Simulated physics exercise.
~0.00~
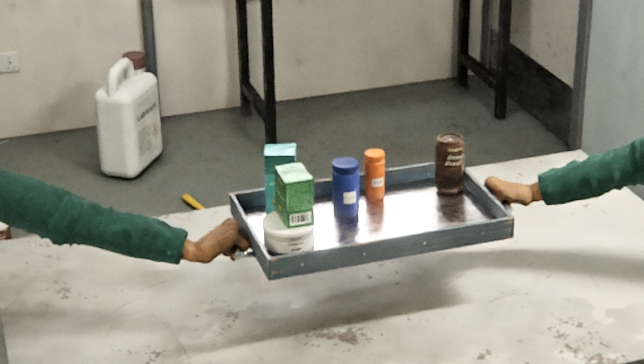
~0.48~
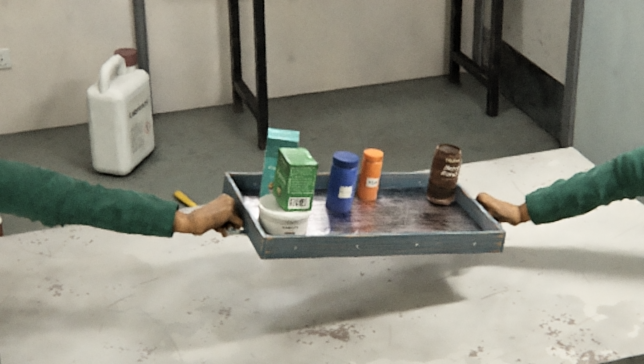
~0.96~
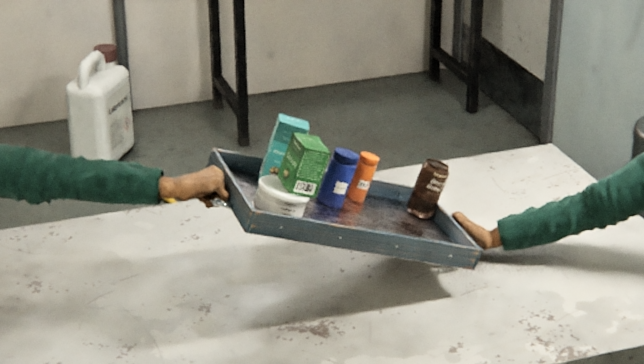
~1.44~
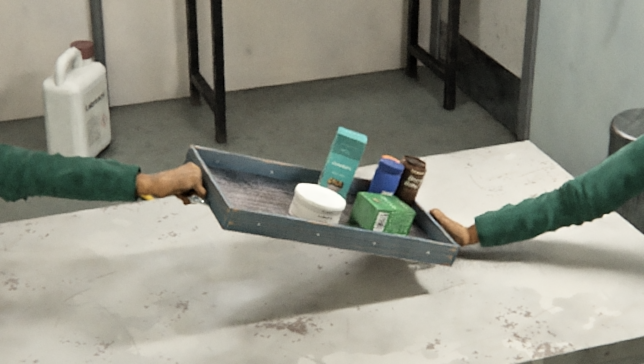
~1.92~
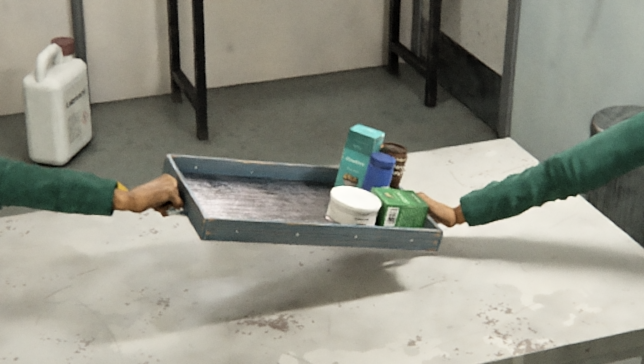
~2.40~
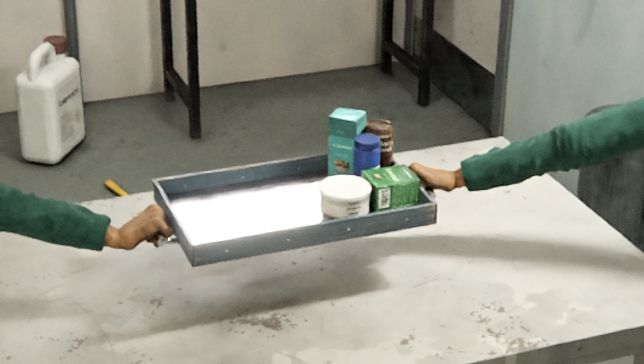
A tray held by two hands tilts right, items slide, and the green packet topples.
